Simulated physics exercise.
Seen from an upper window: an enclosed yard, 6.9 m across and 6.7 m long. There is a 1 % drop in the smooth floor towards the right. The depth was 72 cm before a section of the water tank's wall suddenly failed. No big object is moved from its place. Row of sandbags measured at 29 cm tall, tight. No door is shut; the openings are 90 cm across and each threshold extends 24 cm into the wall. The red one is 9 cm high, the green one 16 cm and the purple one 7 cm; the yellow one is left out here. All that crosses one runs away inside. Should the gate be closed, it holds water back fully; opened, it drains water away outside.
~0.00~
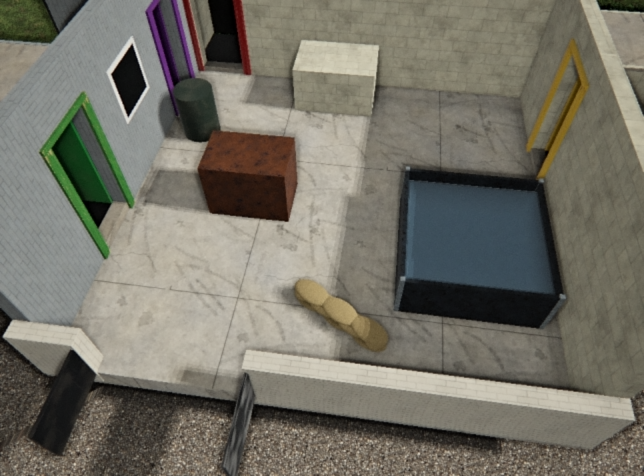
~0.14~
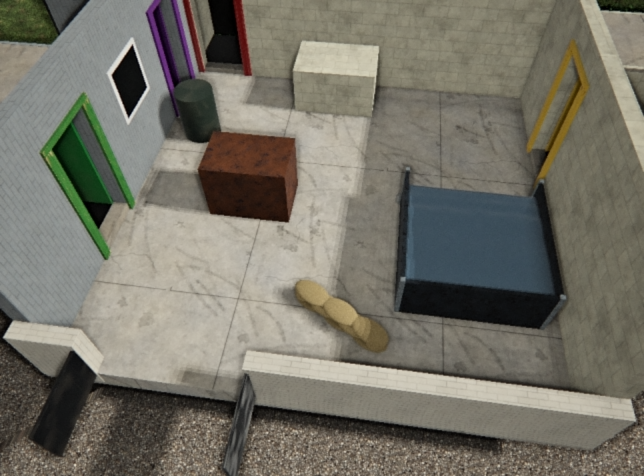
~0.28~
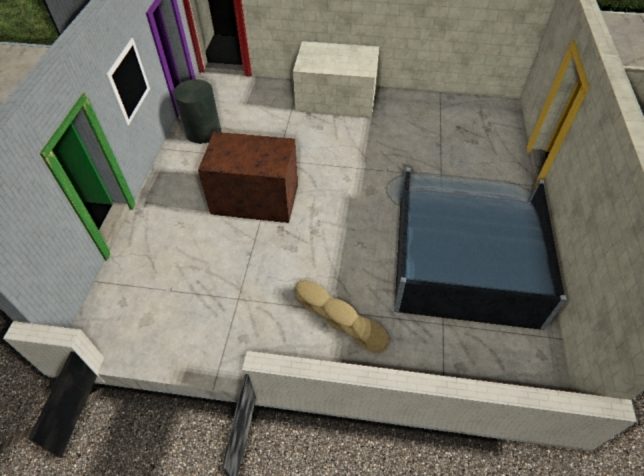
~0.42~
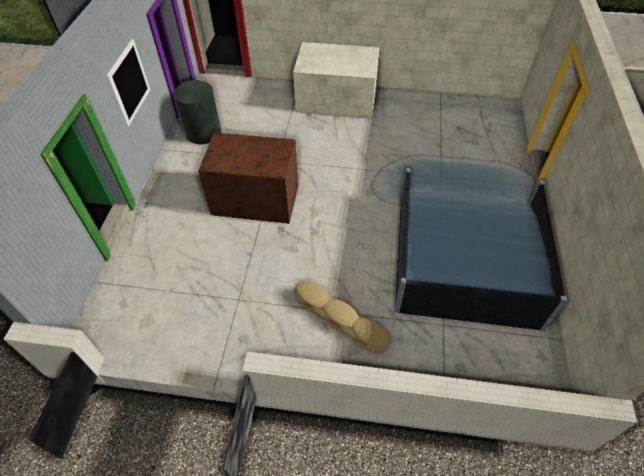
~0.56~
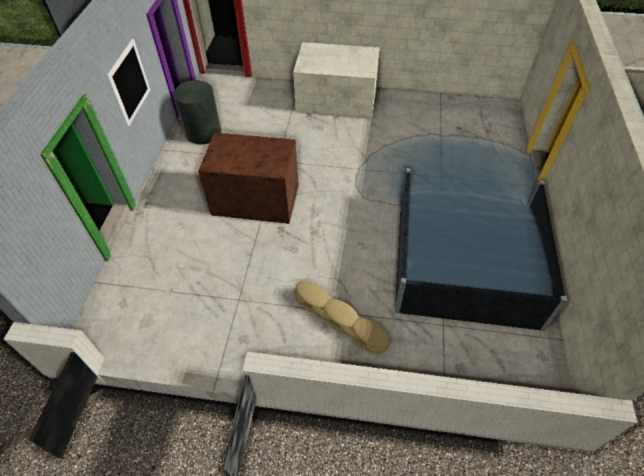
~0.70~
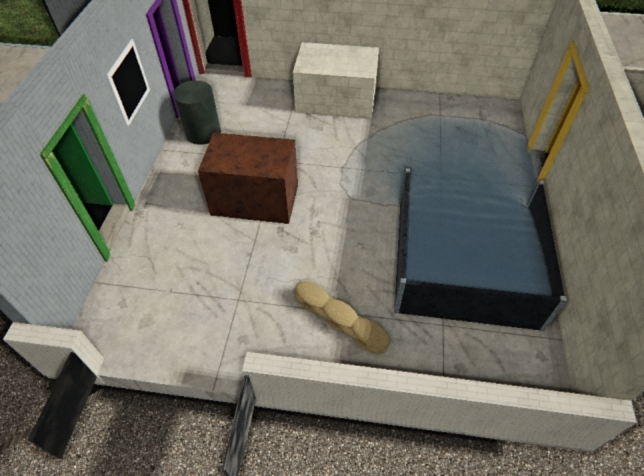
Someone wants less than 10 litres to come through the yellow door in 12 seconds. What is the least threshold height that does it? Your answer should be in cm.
It needs to be around 20 cm high.
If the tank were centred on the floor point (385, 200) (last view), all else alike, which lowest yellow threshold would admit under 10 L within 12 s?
It must be around 16 cm tall.
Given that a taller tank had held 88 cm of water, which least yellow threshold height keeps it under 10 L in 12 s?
Roughly 24 centimetres would do it.
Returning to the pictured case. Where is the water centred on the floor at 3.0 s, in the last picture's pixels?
(439, 148), roughly.
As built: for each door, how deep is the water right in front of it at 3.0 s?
Door by door, in centimetres - yellow 15, red 2, green 0, purple 0.
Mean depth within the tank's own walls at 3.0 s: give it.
Around 15 cm deep on average.
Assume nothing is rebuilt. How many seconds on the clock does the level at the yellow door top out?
Some 4.0 s, more or less.
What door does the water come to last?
I'd say the green one.
After 1.4 s water covers 30 % of the floor, deepest (52 cm) near (518, 100); 20 cm at the yellow door, 7 litres in over its 11 cm threshold.
After 3.0 s water covers 40 % of the floor, deepest (40 cm) near (379, 93); 15 cm at the yellow door, 47 litres in over its 11 cm threshold.
After 12.0 s water covers 95 % of the floor, deepest (14 cm) near (522, 122); 9 cm at the yellow door, 145 litres in over its 11 cm threshold.
At the yellow door as built, the water arrived by 0.6 s and peaked near 22 cm at 4.0 s.
Run again over the same 12 s with other heights there, 34 litres in over 17 cm, 2 litres over 22.5 cm. The limit of 10 litres is kept from about 20 cm up.
